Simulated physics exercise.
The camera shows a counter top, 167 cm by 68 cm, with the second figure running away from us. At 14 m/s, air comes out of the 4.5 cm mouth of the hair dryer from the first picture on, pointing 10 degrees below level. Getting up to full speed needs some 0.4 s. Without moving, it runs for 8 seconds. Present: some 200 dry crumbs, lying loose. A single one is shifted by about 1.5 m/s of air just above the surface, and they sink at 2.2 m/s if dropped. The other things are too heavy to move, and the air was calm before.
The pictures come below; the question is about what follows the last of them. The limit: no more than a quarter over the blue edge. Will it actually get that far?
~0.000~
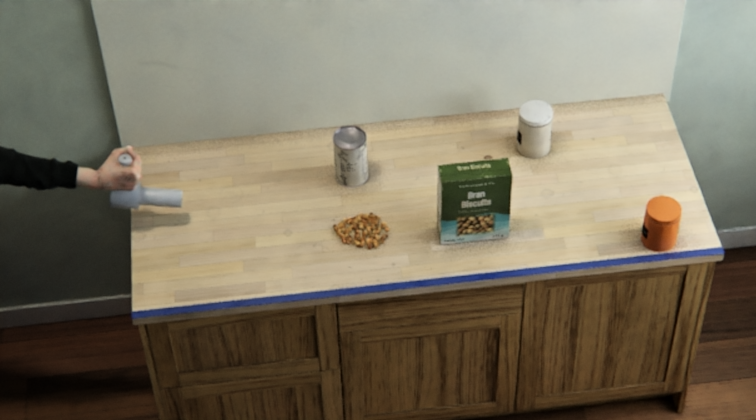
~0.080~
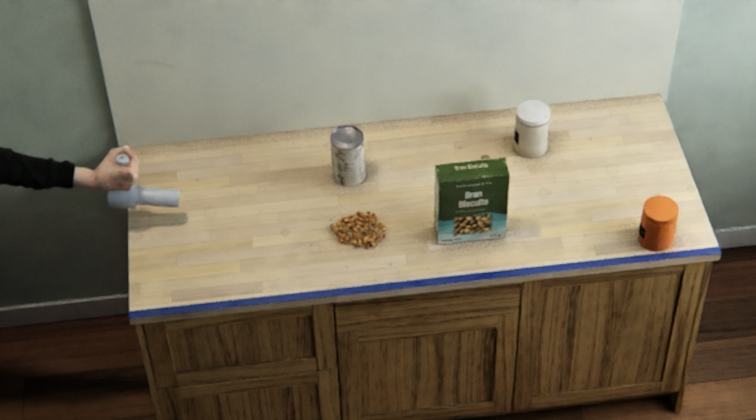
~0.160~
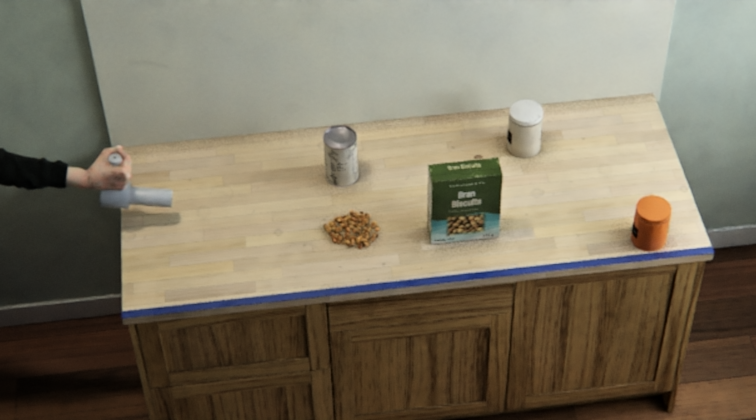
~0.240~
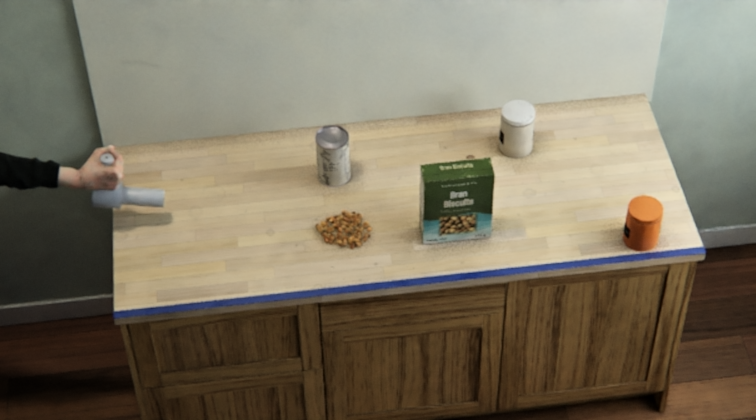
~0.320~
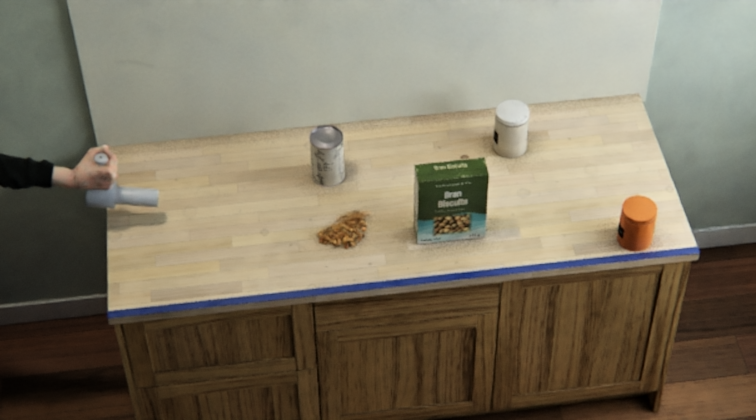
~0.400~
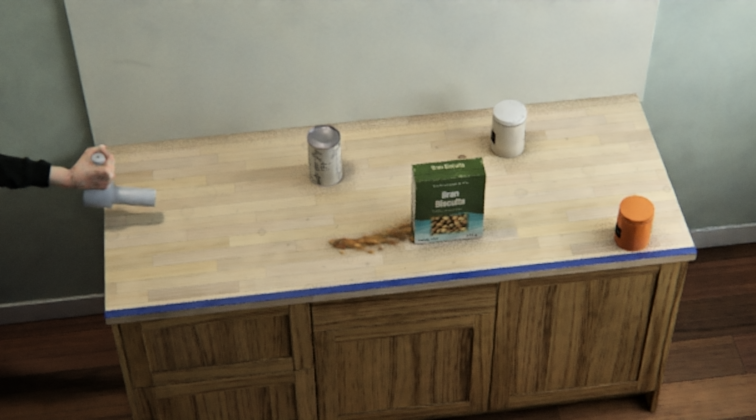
The quarter mark is passed.
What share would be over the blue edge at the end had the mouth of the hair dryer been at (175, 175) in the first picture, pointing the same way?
The share would be near 70 %.
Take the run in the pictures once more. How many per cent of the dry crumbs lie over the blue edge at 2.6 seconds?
60 per cent or so.
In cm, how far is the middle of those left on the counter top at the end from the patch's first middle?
Around 55 cm, I reckon.
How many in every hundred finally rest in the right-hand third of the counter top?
Roughly 15 in a hundred.
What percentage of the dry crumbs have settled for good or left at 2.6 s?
It comes to some 90 per cent.
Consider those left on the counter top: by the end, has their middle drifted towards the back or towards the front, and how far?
Shift: Towards the near end, some 20 cm.
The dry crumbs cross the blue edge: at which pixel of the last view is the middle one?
At about (471, 278).
After 1.6 s, 8 % are on the move or not yet settled, 60 % are over the blue edge; the middle of those still in play is near (527, 260).
After 2.6 s, 6 % are on the move or not yet settled, 60 % are over the blue edge; the middle of those still in play is near (527, 260).
After 4.4 s, 4 % are on the move or not yet settled, 60 % are over the blue edge; the middle of those still in play is near (527, 260).
After 8.0 s, at the end, 60 % are over the blue edge; the middle of those still in play is near (527, 260).
